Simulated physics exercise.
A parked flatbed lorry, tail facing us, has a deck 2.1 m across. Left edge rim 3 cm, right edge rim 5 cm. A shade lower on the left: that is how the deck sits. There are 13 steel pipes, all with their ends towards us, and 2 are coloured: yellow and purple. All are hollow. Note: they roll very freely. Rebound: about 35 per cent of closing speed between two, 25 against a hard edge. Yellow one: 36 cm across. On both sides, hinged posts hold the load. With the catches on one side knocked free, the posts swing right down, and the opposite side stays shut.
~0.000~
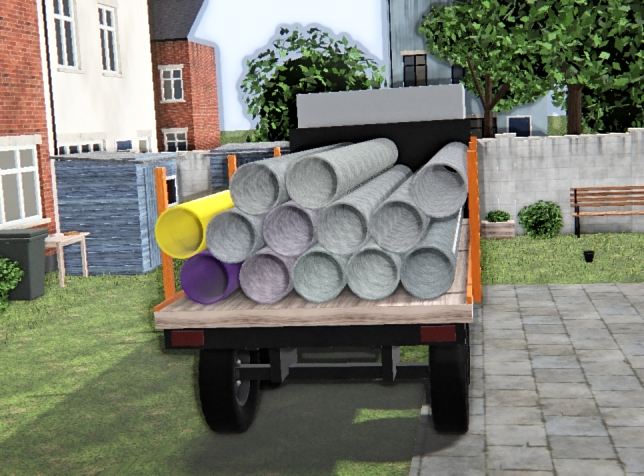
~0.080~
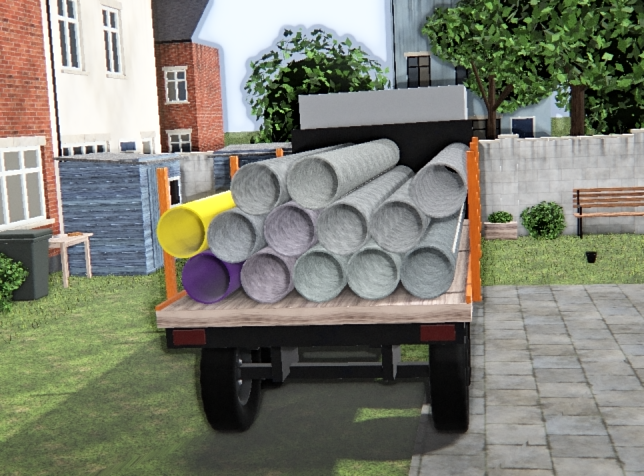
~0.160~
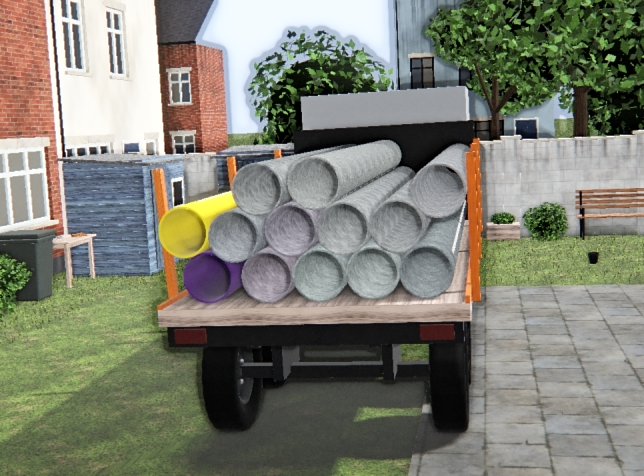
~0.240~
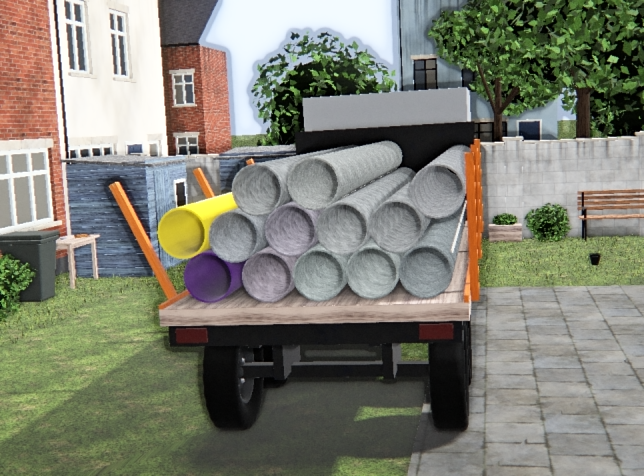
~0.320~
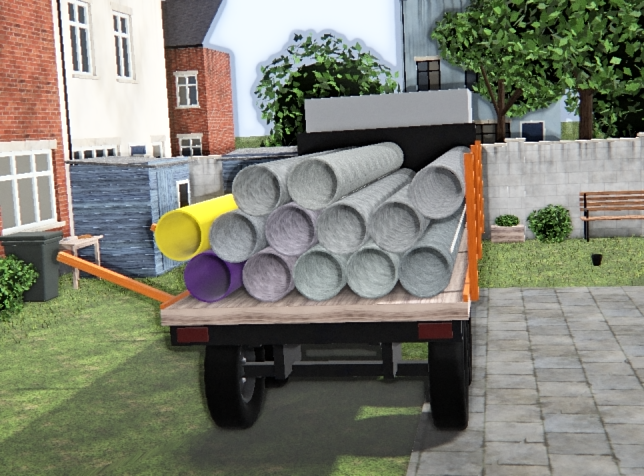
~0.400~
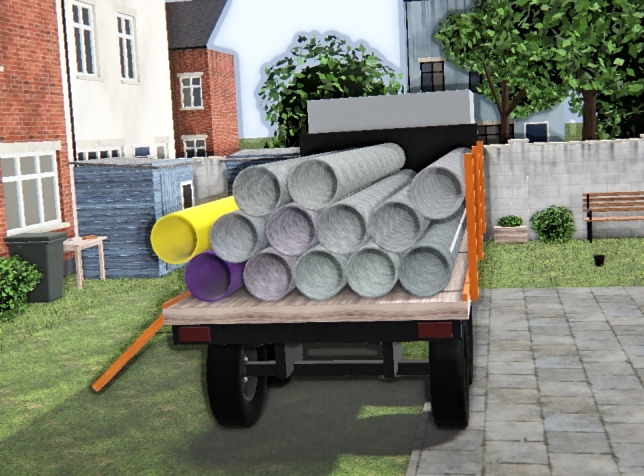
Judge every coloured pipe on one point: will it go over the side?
Verdicts: Yellow it will, purple it will.
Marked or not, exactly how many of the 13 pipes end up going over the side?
Exactly 4.
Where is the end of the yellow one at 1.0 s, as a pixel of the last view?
Near (90, 416).
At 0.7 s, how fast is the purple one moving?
It's travelling at about 0.4 m/s.
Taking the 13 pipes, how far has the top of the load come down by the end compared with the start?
Roughly 30 cm.
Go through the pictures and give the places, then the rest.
Yellow at (180, 232), purple at (204, 280); both sides upright; the deck is a shade lower on the left; 5 of the 13 make up the bottom layer, in the first frame.
Yellow at (182, 232), purple at (205, 279); both sides upright, in the second frame.
Yellow at (183, 232), purple at (207, 279); both sides upright, in the third frame.
Yellow at (182, 233), purple at (207, 279); left posts out by 25°, tip at (116, 189), in the fourth frame.
Yellow at (179, 235), purple at (207, 278); left posts out by 65°, tip at (64, 258), in the fifth frame.
Yellow at (175, 239), purple at (207, 278); left posts out by 130°, tip at (99, 385), in the sixth frame.
After 0.7 s, yellow is dropping off the left side; purple is on the deck, 20 cm from the left edge, rolling left; 1 gone from the deck.
After 1.0 s, yellow is dropping off the left side; purple is on the deck, 10 cm from the left edge, rolling left; 1 gone from the deck.
After 1.4 s, yellow is on the ground to the left; purple is dropping off the left side; 2 gone from the deck.
At rest (6.0 s), yellow is on the ground to the left; purple is down on the left; 4 gone from the deck.
